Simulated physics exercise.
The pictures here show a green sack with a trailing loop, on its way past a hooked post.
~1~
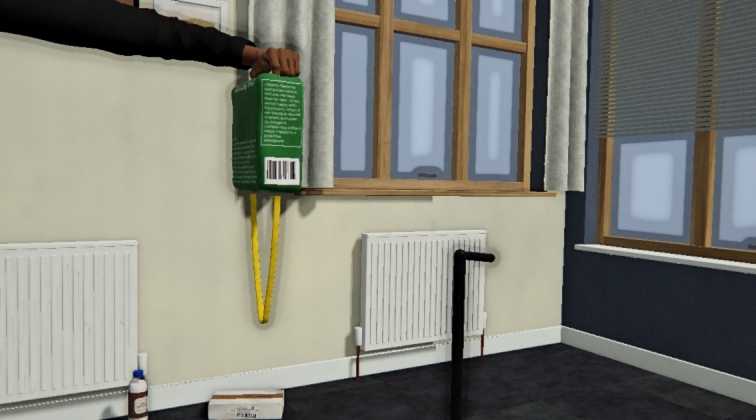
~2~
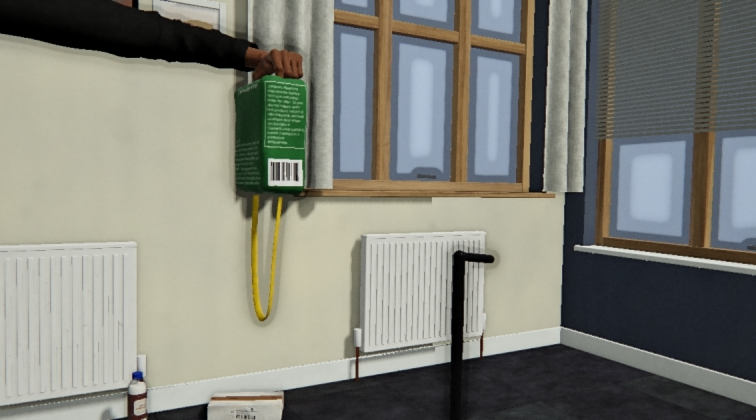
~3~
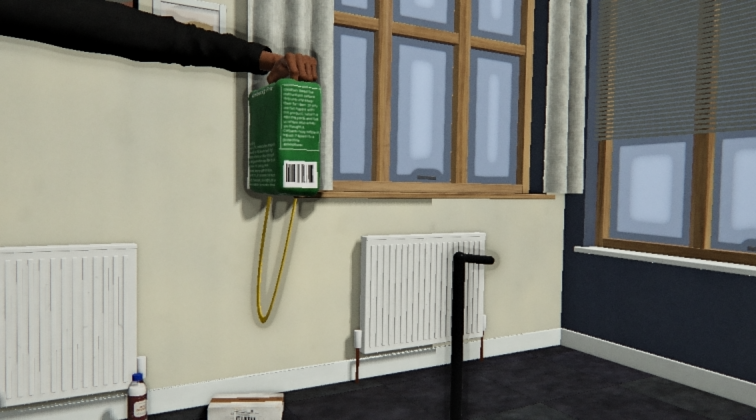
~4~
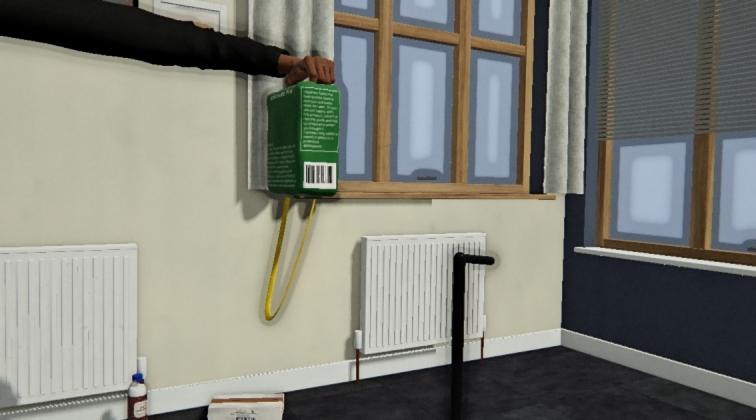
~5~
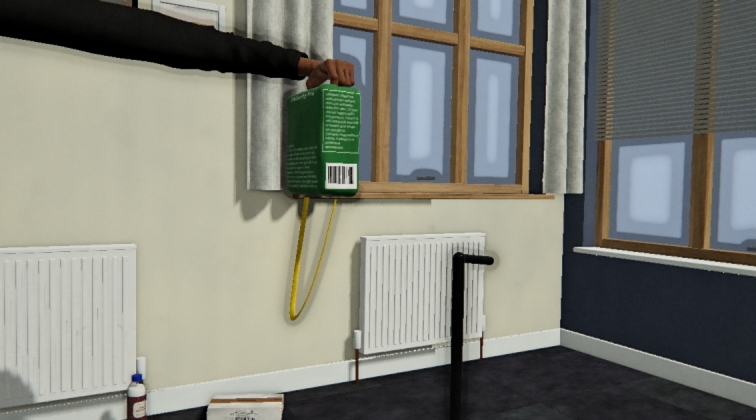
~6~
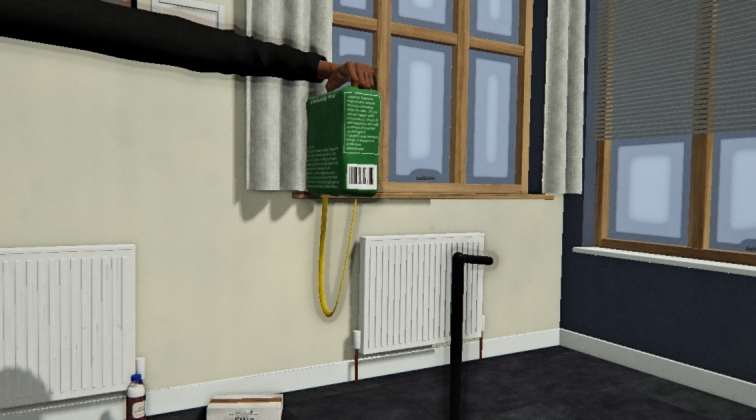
An arm carries a green sack with a yellow loop hanging below it toward the right.
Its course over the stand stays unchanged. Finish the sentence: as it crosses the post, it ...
... carries on clear.
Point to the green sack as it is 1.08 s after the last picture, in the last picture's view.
Roughly (474, 152).
Then, 1.08 s later than the last view, sack over the post near (474, 152).
Then, 1.84 s later than the last view, sack past the post near (549, 156).
Finally, sack past the post near (555, 156). The green sack goes by freely.
